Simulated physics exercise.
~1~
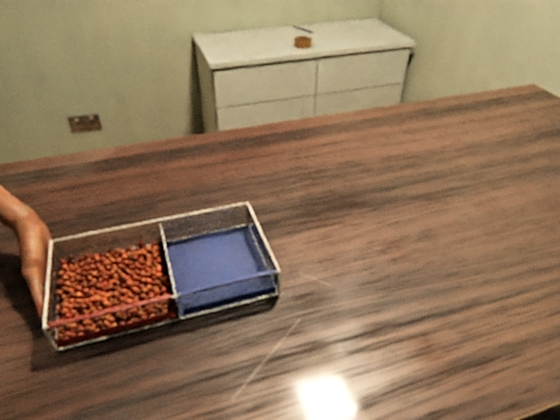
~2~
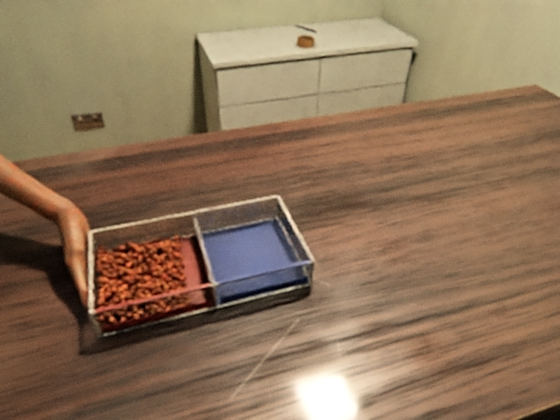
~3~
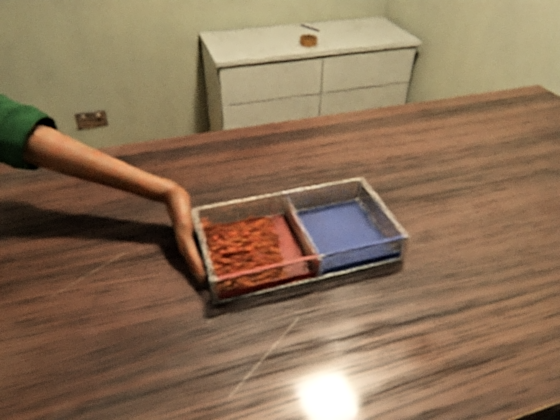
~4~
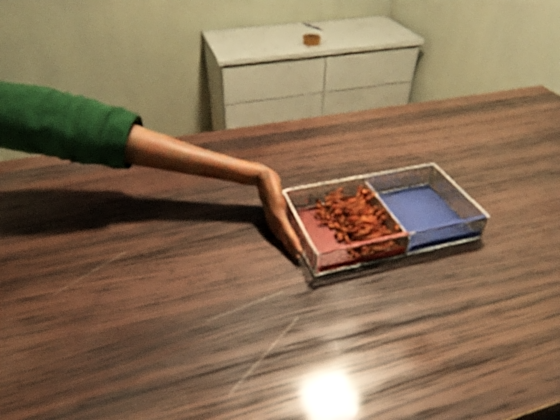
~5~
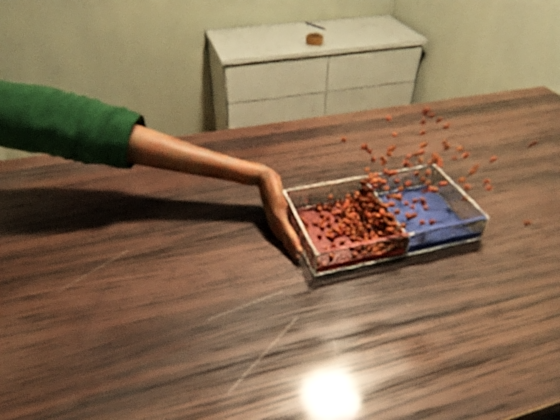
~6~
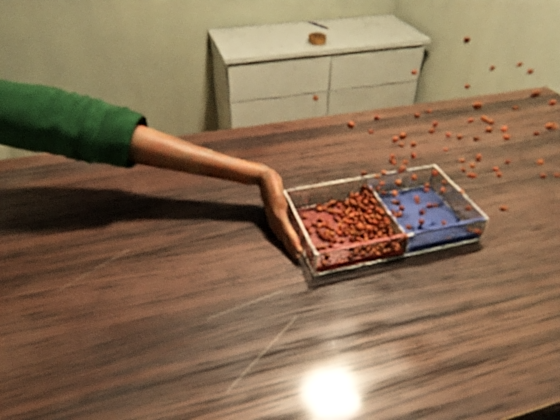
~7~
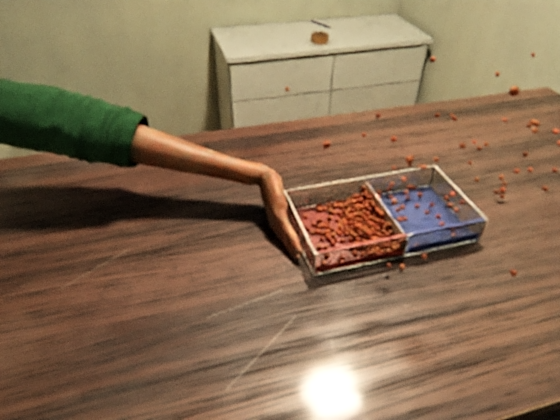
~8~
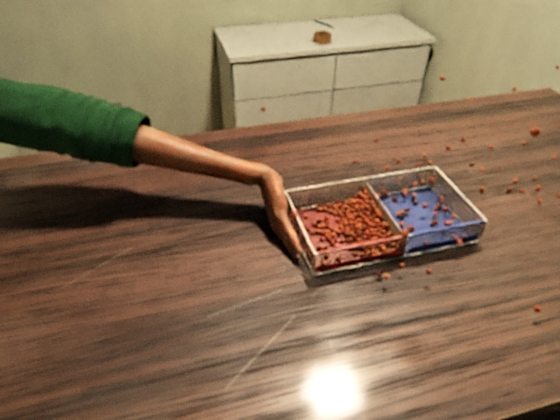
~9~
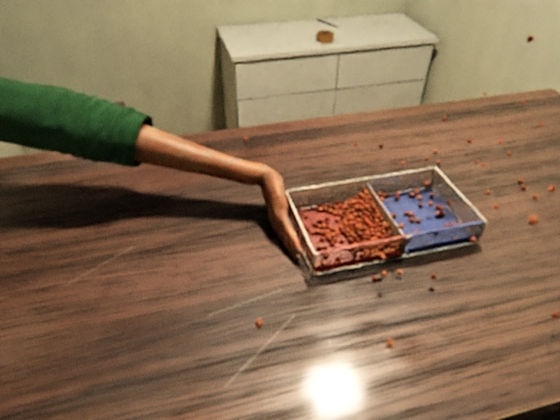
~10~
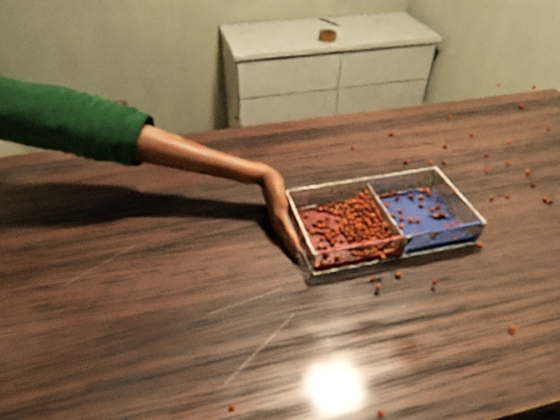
On a dark wooden table in a room with a pale chest of drawers behind, a hand at the left holds a clear-walled tray with a red section full of small reddish-brown pellets and an empty blue section. The hand pushes the tray to the right, and a green sleeve comes into view. The tray stops abruptly, and the pellets surge toward the divider. Many fly up over it, some sailing past the right end. They drop and bounce across the table. Finally most pellets remain in the red section, some sit in the blue, and others lie scattered outside.
